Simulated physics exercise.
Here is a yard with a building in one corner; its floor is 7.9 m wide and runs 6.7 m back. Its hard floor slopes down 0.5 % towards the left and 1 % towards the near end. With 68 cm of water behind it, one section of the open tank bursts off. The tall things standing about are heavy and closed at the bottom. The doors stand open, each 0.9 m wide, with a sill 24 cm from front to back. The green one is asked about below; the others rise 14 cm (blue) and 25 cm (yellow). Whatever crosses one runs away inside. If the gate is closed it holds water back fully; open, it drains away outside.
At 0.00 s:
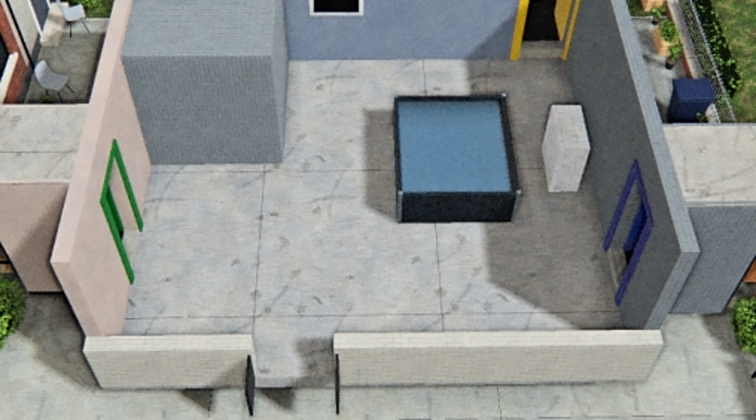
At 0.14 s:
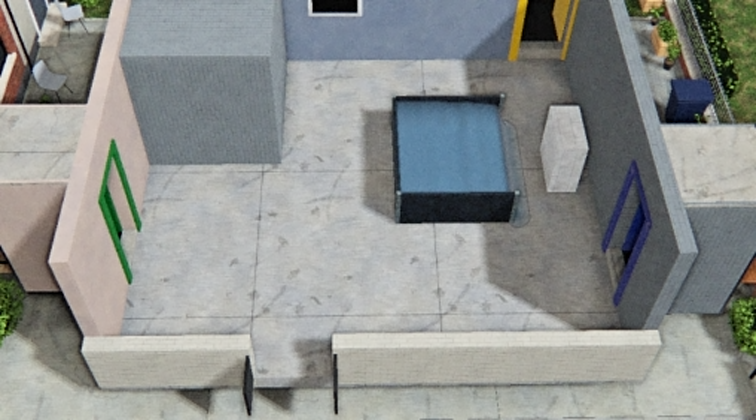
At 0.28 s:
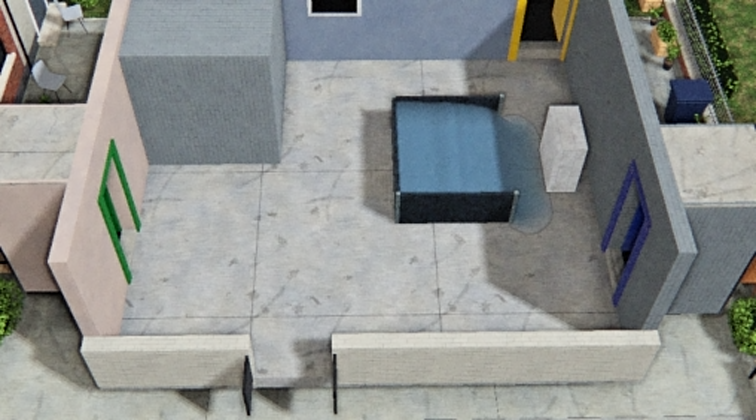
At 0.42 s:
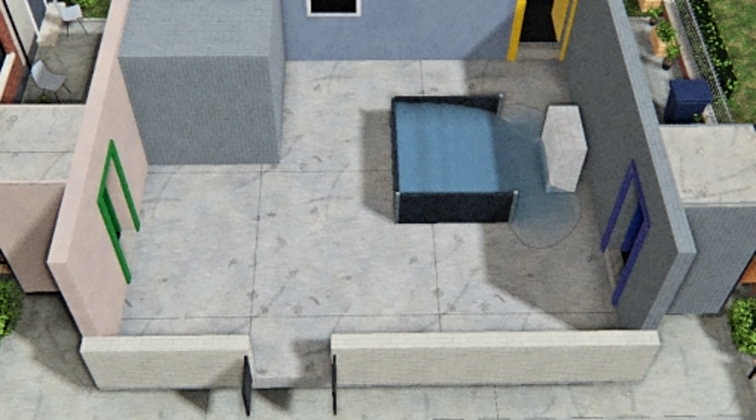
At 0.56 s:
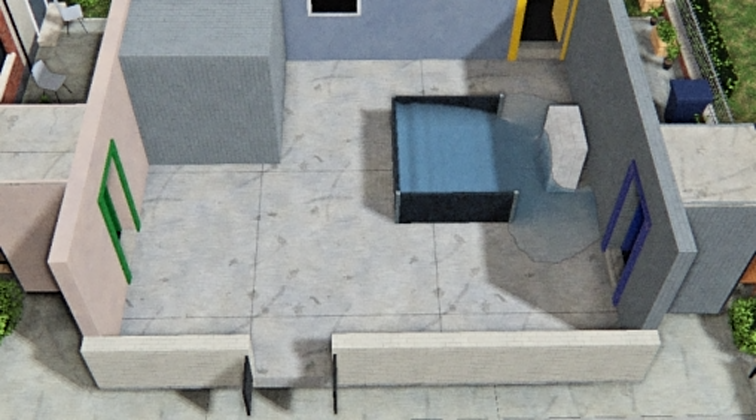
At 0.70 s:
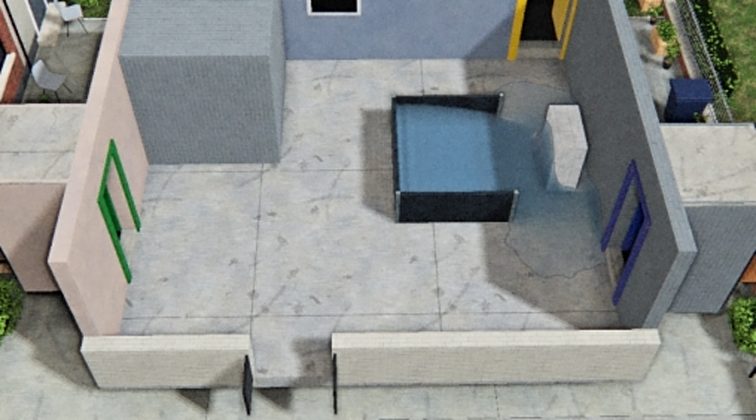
The video shows a walled yard with a grey block in one corner and a dark-sided open tank of blue water; the tank's right side opens, and water pours out, spreading across the floor around a pale block near the right wall.
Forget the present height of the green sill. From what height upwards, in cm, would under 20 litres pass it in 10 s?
At least 7 cm or so.
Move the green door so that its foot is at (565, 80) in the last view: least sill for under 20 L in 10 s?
About 22 cm.
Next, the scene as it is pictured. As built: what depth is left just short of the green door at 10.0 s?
About 7.5 cm.
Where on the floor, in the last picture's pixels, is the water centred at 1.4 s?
Around (494, 171).
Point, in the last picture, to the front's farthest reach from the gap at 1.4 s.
At about (614, 337).
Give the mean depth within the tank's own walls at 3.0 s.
Roughly 20 cm on average.
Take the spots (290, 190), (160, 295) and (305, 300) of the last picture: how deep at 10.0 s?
In that order: 5, 12 and 8 cm.
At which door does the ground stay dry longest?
Last comes the green one.
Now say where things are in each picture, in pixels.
In the first frame, still water, 68 cm deep, in the open tank at (454, 146); the green door at (123, 217) is dry.
In the second frame, the front is at (524, 219), 0.3 m from the gap at (504, 163); 0.6 m2 of floor is wet, 68 cm left at the back.
In the third frame, water pours out at (503, 164) and has run 0.7 m, to (547, 216); about 12 cm deep outside, 68 cm at the back.
In the fourth frame, the gap is at (502, 165), the front 1.2 m out at (577, 213); the back of the open tank holds 67 cm.
In the fifth frame, the front is at (599, 232), 1.6 m from the gap at (503, 165); 4.1 m2 of floor is wet, 59 cm left at the back.
In the sixth frame, water pours out at (502, 165) and has run 1.7 m, to (604, 258); about 10 cm deep outside, 58 cm at the back; the green door at (121, 217), 6.6 m from the gap, is still 6.5 m from the nearest water.
After 1.4 s water covers 15 % of the floor, deepest (47 cm) near (539, 170); it has not reached the green door.
After 3.0 s water covers 35 % of the floor, deepest (34 cm) near (595, 357); it has not reached the green door.
After 10.0 s water covers 95 % of the floor, deepest (16 cm) near (127, 365); 8 cm at the green door, 6 litres in over its 9 cm sill.
At the green door as built, the water arrived by 5.7 s and peaked near 12 cm at 7.6 s.
With a sill of 6 cm, 33 litres would have come in within the 10 s; with 8 cm, 12 litres. So under 20 litres takes about 7 cm.
